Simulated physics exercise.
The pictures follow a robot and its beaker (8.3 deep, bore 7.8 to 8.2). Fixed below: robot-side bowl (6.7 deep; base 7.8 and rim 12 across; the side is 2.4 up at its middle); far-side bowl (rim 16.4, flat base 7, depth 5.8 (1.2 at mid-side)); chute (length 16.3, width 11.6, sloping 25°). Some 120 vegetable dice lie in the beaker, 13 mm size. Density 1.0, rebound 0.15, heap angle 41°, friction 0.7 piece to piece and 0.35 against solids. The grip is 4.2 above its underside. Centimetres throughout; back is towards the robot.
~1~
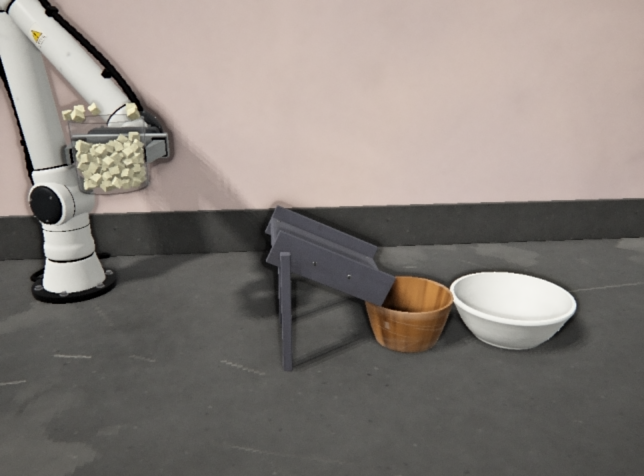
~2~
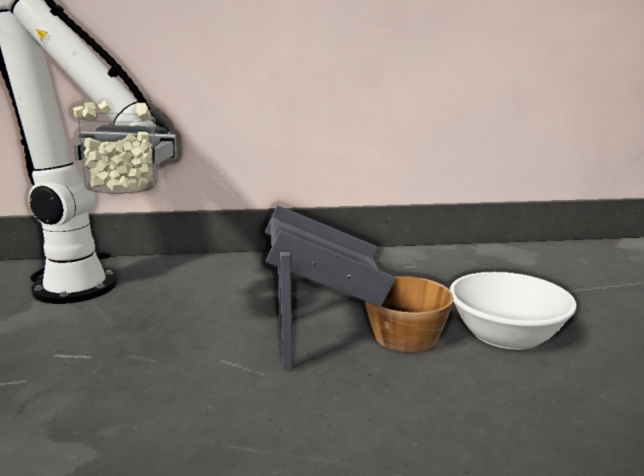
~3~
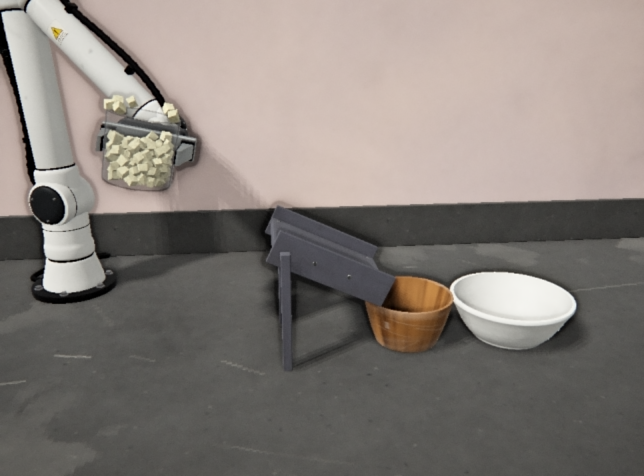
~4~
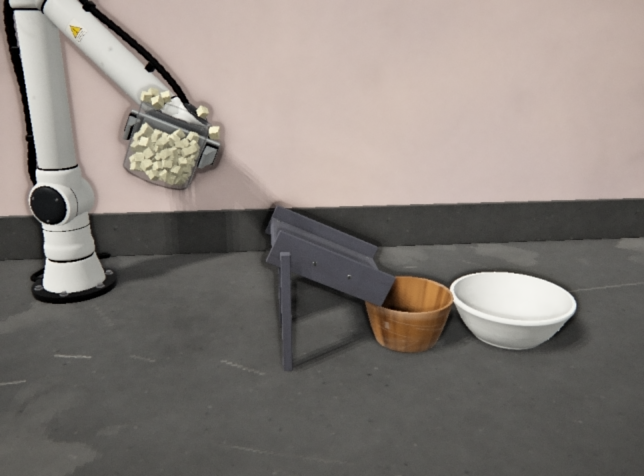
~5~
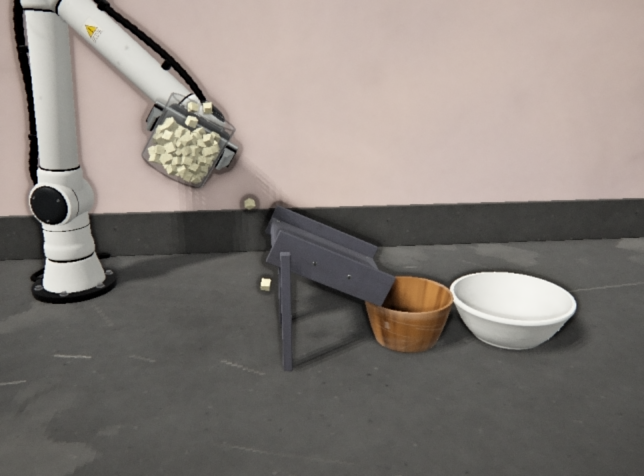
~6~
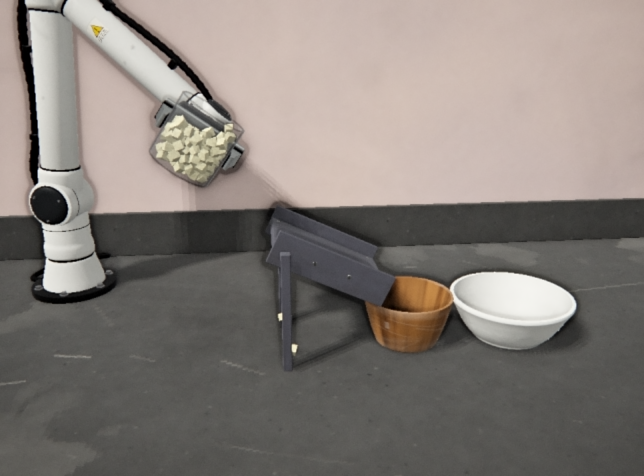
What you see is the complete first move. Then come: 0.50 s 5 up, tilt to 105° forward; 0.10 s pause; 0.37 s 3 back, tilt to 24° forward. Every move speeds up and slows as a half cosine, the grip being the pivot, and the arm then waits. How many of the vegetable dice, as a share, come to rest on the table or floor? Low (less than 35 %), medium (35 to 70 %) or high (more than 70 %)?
Answer: Low; less than 35 % of the vegetable dice finish on the table or floor.
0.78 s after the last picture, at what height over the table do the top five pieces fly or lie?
Roughly 36 cm.
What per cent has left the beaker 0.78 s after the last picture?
Near 20 per cent so far.
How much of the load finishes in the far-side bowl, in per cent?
Roughly 0 per cent.
Then, 0.39 s on, tilted 97° forward, highest piece 37 above the table; 115 in the beaker, 2 on the table or floor.
Then, 0.78 s on, tilted 68° forward, highest piece 36 above the table; 94 in the beaker, 11 on the table or floor, 12 on the chute or in flight.
Then, 1.17 s on, tilted 24° forward, highest piece 36 above the table; 94 in the beaker, 21 on the table or floor, 2 in the robot-side bowl.
Then, 2.22 s on, tilted 24° forward, highest piece 36 above the table; 94 in the beaker, 21 on the table or floor, 2 in the robot-side bowl.
In the end, 94 in the beaker, 21 on the table or floor, 2 in the robot-side bowl. That is 18 % on the table or floor.
